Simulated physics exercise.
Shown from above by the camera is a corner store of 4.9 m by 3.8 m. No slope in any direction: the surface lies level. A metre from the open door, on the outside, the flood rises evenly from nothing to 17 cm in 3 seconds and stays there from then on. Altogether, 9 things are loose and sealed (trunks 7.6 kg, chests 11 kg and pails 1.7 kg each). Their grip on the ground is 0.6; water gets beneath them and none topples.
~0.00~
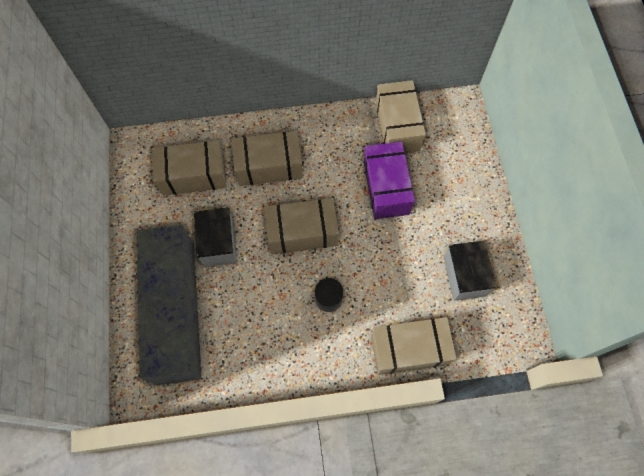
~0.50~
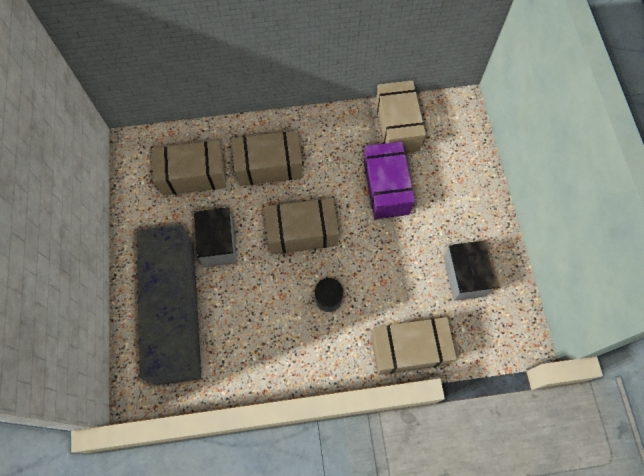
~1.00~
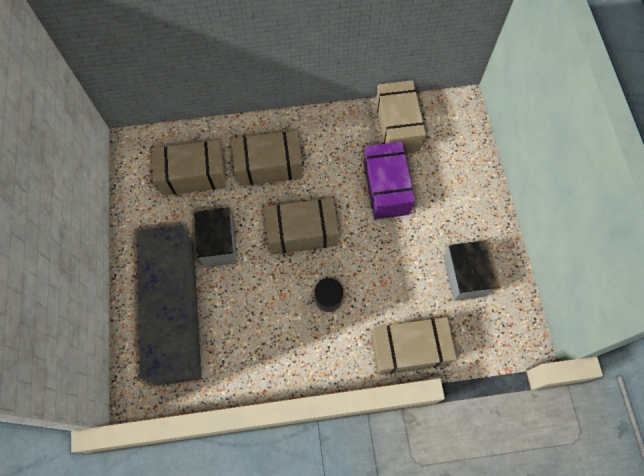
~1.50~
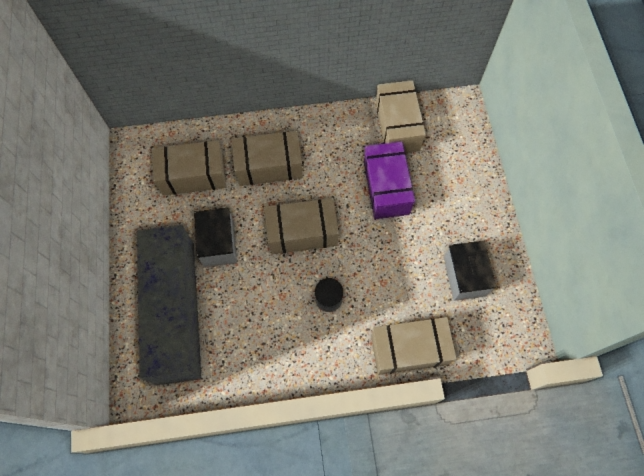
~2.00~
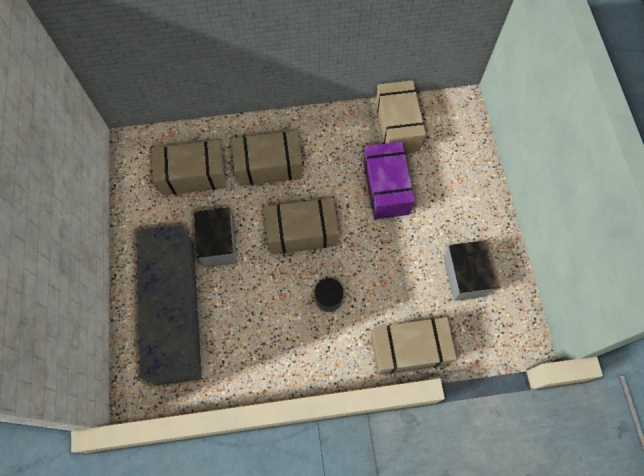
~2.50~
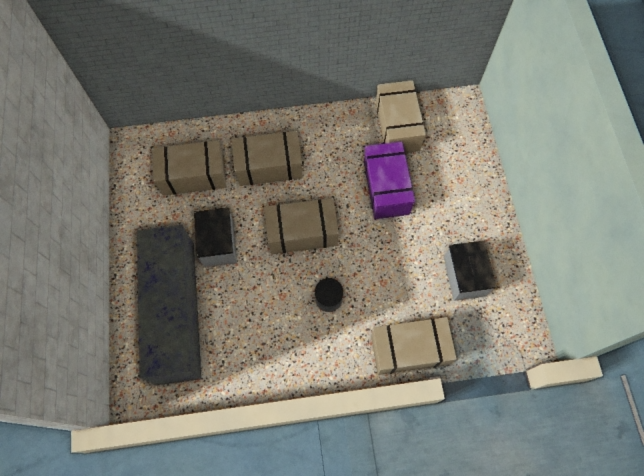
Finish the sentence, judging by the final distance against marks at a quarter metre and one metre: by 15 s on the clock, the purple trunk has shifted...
It has shifted more than one metre.
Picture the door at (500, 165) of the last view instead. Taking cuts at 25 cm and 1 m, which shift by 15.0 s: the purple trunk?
You'd see the purple trunk wander off a long way.
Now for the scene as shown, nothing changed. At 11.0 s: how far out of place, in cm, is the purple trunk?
Roughly 150 centimetres by that point.
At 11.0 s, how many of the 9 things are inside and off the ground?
Count: 6.
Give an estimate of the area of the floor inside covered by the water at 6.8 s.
The covered patch comes to about 13 m2.
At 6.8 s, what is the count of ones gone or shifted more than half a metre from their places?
The answer is 3.
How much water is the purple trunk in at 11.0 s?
Depth approx. 7 cm.
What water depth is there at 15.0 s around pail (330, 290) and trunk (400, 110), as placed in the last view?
First roughly 6 cm, second roughly 7 cm.
After 3.5 s the purple trunk is near (390, 173), 0.0 m from its start, aground; 0 afloat.
After 6.8 s the purple trunk is near (351, 150), 0.5 m from its start, afloat; 2 afloat.
After 11.0 s the purple trunk is near (263, 132), 1.6 m from its start, afloat; 6 afloat.
After 15.0 s the purple trunk is near (261, 127), 1.6 m from its start, afloat; 9 afloat.
